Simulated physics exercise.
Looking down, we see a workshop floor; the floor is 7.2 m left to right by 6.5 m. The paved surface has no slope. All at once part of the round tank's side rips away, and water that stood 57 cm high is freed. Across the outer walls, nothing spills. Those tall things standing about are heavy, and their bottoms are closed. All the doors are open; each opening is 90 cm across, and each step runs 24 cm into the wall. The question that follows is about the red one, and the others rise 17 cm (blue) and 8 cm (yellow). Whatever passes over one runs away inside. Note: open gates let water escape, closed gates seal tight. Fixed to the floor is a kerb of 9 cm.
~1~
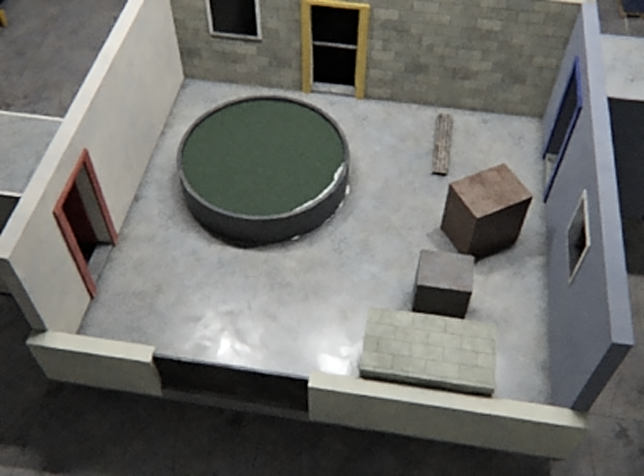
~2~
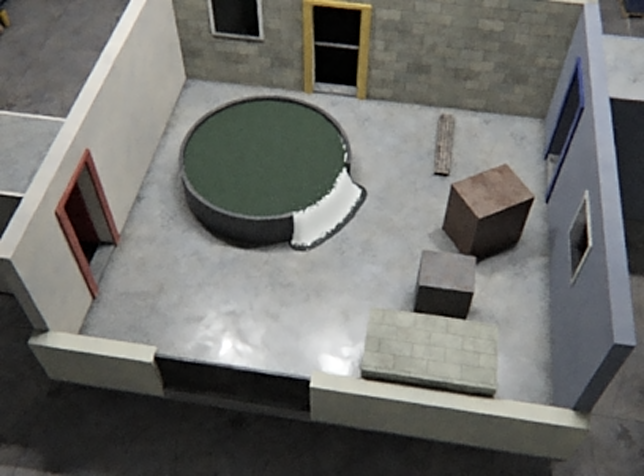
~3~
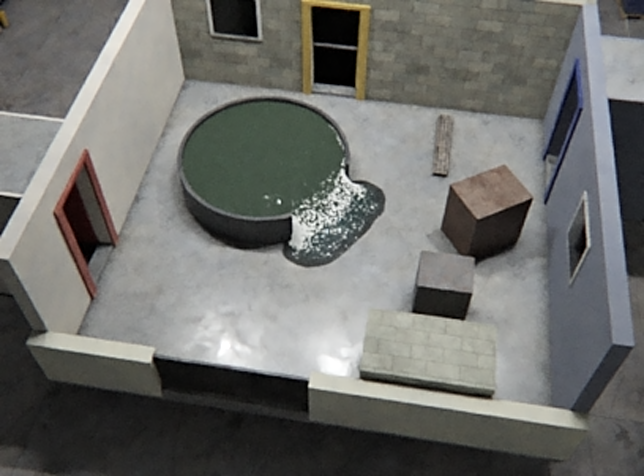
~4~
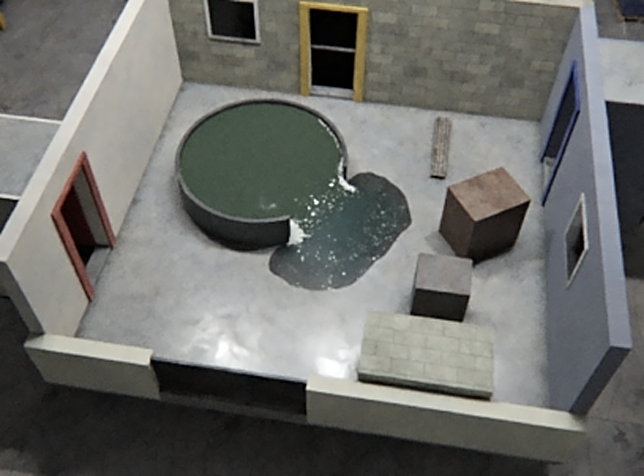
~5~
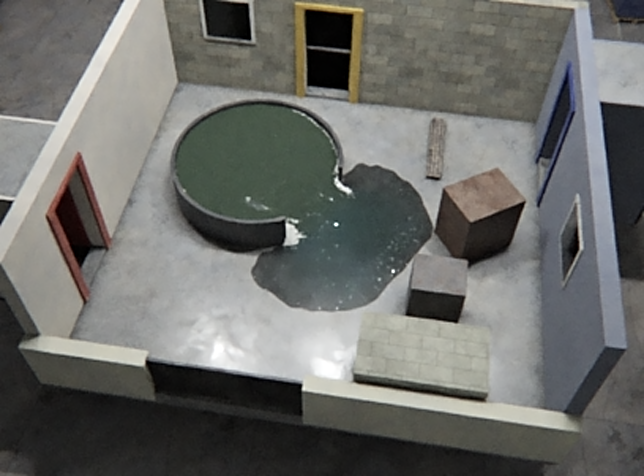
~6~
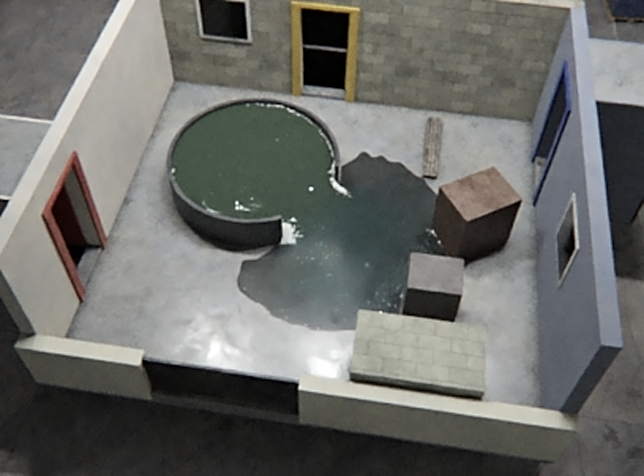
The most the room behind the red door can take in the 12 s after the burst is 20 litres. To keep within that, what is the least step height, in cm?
Some 6 cm.
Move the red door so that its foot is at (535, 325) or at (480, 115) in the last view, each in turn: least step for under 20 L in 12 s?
Around 22 and 16 cm respectively.
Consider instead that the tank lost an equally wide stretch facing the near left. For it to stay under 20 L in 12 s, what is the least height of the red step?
Then it needs around 24 cm.
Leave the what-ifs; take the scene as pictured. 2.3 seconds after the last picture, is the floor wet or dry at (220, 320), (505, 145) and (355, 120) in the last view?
Okay, in order that's stayed dry, got wet and finally stayed dry.
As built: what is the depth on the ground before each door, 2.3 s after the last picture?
Blue door: 15 cm; yellow door: 0 cm; red door: 0 cm.
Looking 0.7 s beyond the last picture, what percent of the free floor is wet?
30 %.
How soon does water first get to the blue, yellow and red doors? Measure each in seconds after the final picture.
Blue: 1.1 s; yellow: 4.5 s; red: 4.0 s.
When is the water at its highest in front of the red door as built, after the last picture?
The level tops out near 10.0 seconds.
Then, 0.7 s after the last picture water covers 30 % of the floor, deepest (30 cm) near (387, 346); it has not reached the red door.
Then, 2.3 s after the last picture water covers 45 % of the floor, deepest (30 cm) near (528, 297); it has not reached the red door.
Then, 11.3 s after the last picture water covers 100 % of the floor, deepest (18 cm) near (253, 90); 9 cm at the red door, 3 litres in over its 8 cm step.
At the red door as built, the water peaked near 10 cm, 10.1 s after the last picture.
Run again over the same 12 s with other heights there, 29 litres in over 5.5 cm, 6 litres over 7.5 cm. The limit of 20 litres is kept from about 6 cm up.
